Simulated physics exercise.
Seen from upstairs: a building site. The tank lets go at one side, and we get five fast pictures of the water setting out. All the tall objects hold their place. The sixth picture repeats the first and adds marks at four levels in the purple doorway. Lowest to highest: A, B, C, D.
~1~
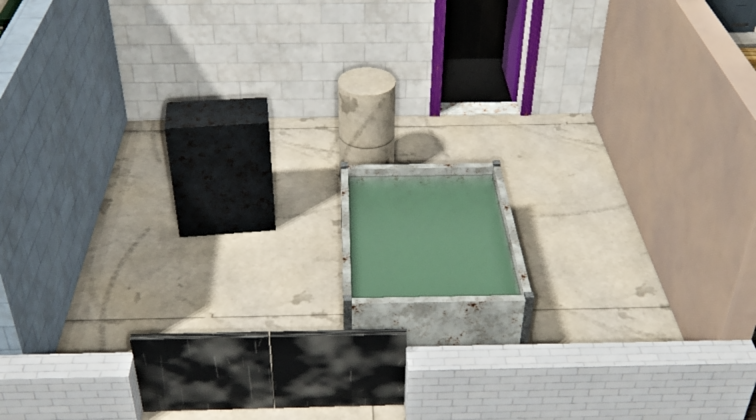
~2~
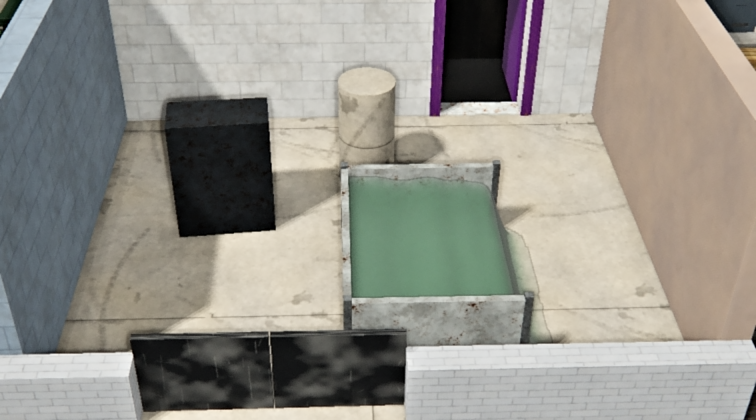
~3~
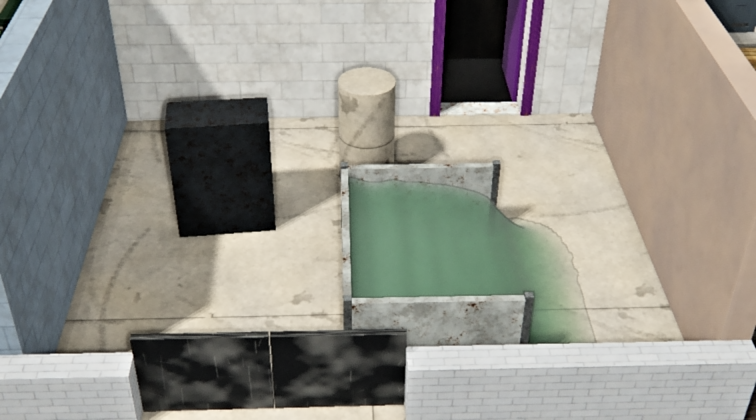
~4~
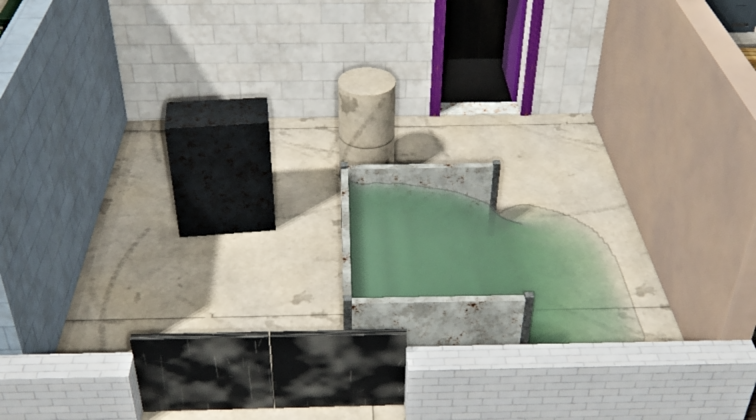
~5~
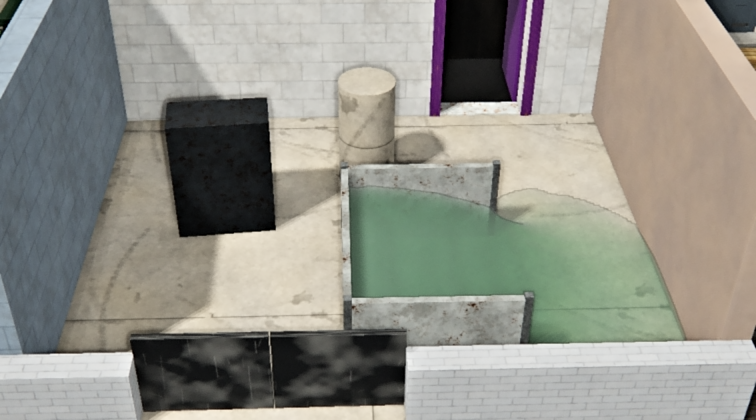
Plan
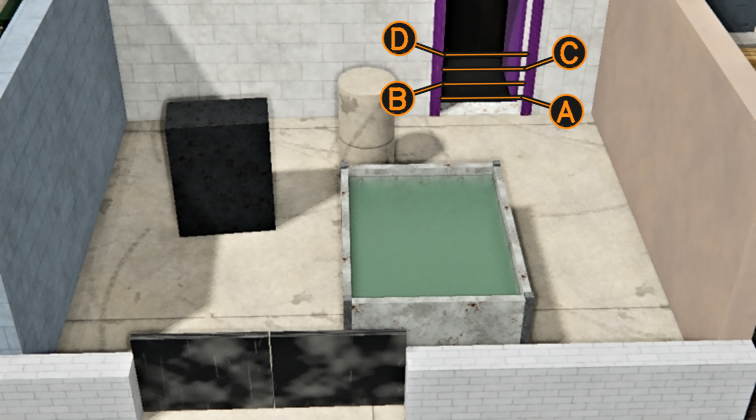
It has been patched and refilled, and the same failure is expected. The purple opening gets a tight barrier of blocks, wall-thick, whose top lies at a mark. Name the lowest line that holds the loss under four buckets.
Use height A.
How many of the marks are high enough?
All four.
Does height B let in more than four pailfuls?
No.
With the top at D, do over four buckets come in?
No, that is safe.
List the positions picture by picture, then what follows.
Water in the tank at rest, its middle at (428, 234); foot of the purple doorway at (480, 115); shut gate at (270, 345).
Water covers 3 % of the ground, its front hidden from here.
Water covers 7 % of the ground and shows as far out as (529, 228).
Water covers 12 % of the ground and shows as far out as (556, 216).
Water covers 18 % of the ground and shows as far out as (606, 218).
On the marked copy, A at (481, 97); B at (483, 83); C at (484, 69); D at (485, 54); from the bottom up A, B, C, D.
With A, a splash gets over, under a bucket.
With B, nothing gets over.
With C, nothing gets over.
With D, nothing gets over.
